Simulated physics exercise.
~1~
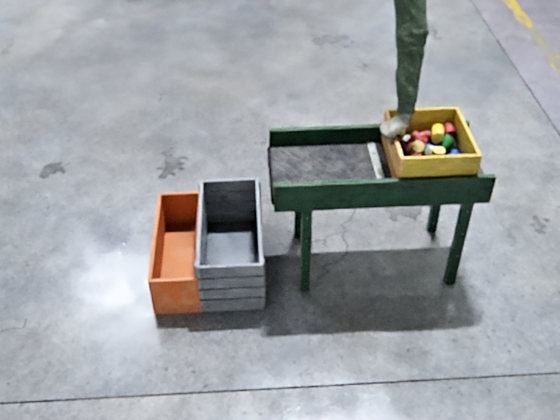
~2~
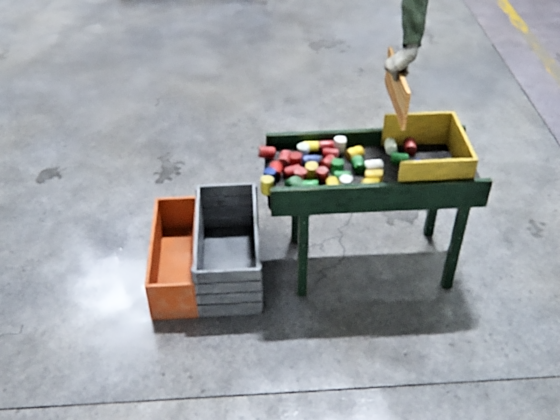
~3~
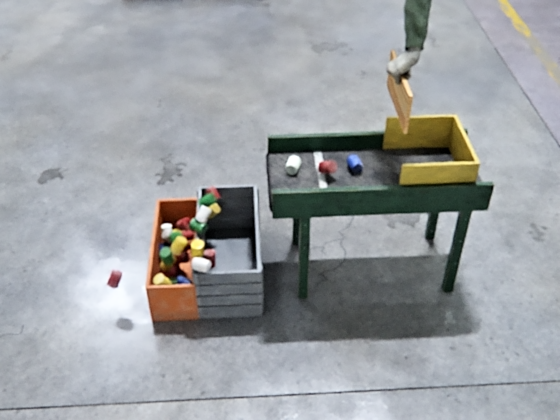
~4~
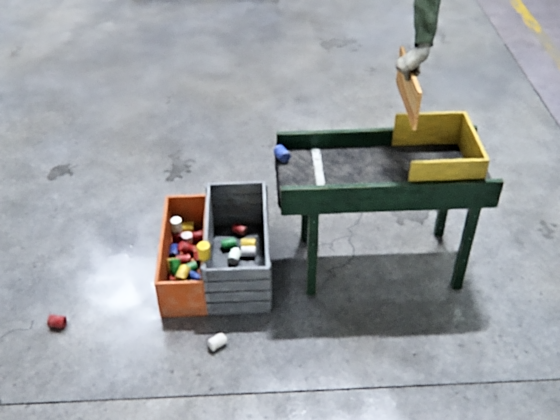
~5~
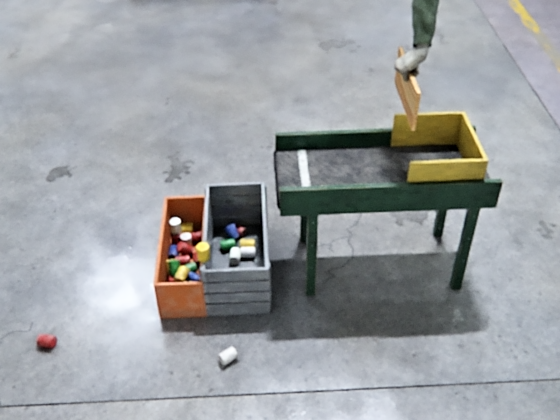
At the start, a yellow pen full of small colourful jars sits on the right end of a green-framed belt, with a grey tub and an orange tote on the floor to the left. A green arm ending in a pale gripper lifts a wooden gate, and the jars spread leftward along the dark belt. They pour off the left end, many landing in the orange tote beyond the grey tub. The last few, including a blue one, trail behind a white stripe, and more jars collect in the grey tub. Finally the belt is empty, both containers hold jars, and a red one and a white one lie on the floor.
